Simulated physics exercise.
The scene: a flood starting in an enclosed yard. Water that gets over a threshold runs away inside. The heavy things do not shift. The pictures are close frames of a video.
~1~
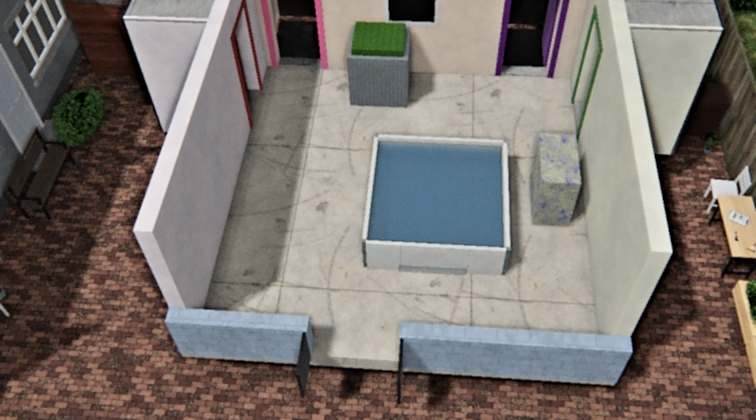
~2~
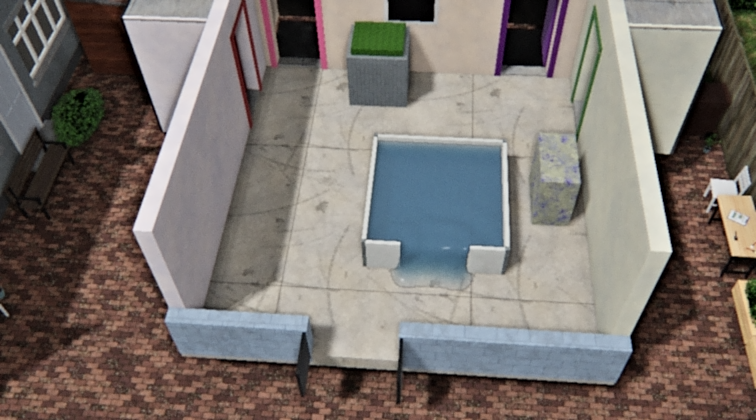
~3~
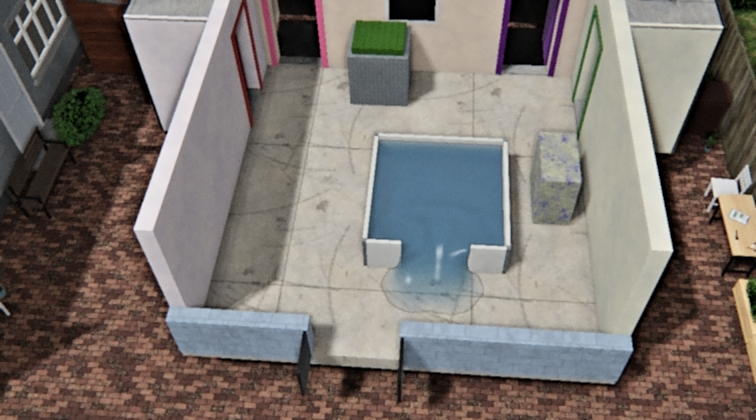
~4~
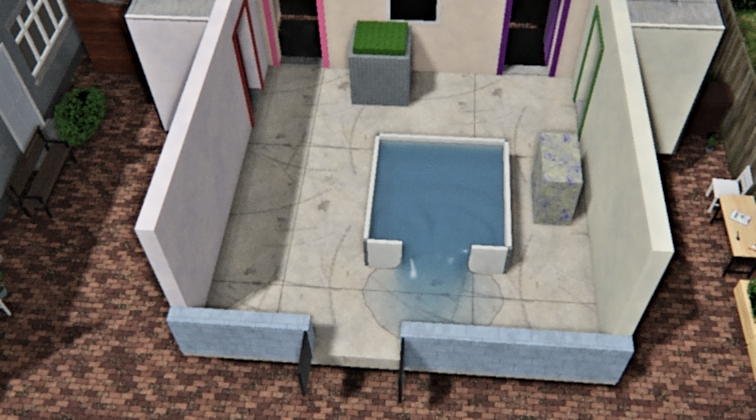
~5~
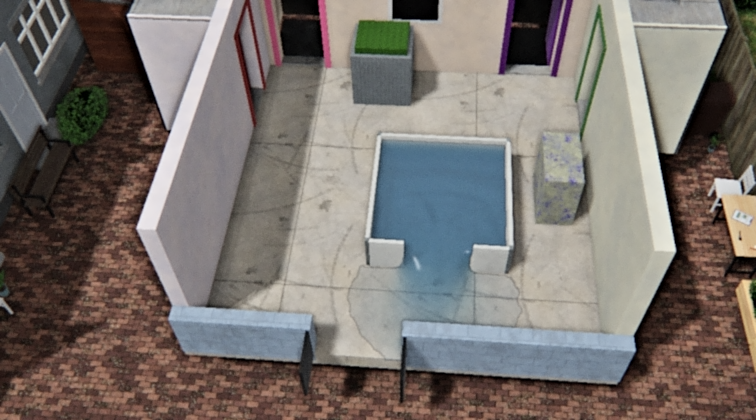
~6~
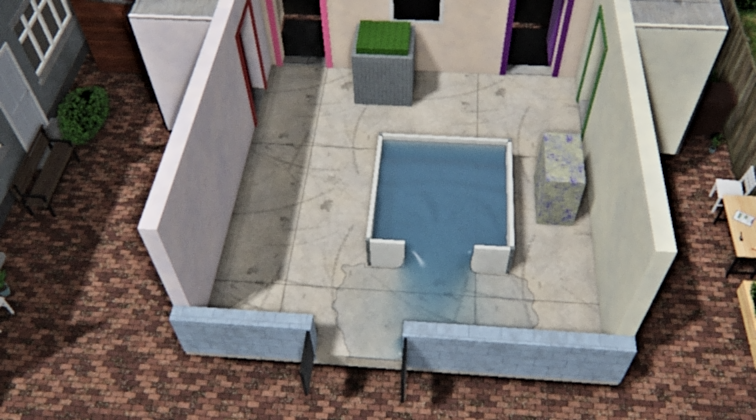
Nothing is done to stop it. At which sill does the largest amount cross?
The purple doorway takes the most.
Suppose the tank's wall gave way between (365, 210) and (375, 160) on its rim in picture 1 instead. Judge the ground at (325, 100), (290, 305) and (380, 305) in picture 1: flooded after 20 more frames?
One after the other: Awash, under water, awash.
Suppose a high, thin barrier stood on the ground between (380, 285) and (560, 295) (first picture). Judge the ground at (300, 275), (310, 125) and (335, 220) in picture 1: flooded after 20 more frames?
As listed: Awash, not flooded, not flooded.
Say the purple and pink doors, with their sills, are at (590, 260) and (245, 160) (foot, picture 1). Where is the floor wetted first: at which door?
I say the purple one.
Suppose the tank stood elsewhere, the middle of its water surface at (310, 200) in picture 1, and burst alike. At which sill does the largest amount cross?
The one in pink.
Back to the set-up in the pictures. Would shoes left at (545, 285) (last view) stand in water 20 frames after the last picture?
There: Awash.
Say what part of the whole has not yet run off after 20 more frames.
Roughly 86 per cent.
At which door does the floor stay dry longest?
I say the one in pink.
A moment on, water covers 15 % of the floor; purple door not reached, green door not reached, pink door not reached, red door not reached.
Next, water covers 20 % of the floor; purple door not reached, green door not reached, pink door not reached, red door not reached.
Then, water covers 35 % of the floor; purple door not reached, green door wet at the sill, nothing in, pink door not reached, red door not reached.
Later, water covers 65 % of the floor; purple door some in, green door wet at the sill, nothing in, pink door not reached, red door wet at the sill, nothing in.
In the end, water covers 95 % of the floor; purple door a lot in, green door wet at the sill, nothing in, pink door wet at the sill, nothing in, red door wet at the sill, nothing in; the purple door has let in the most.
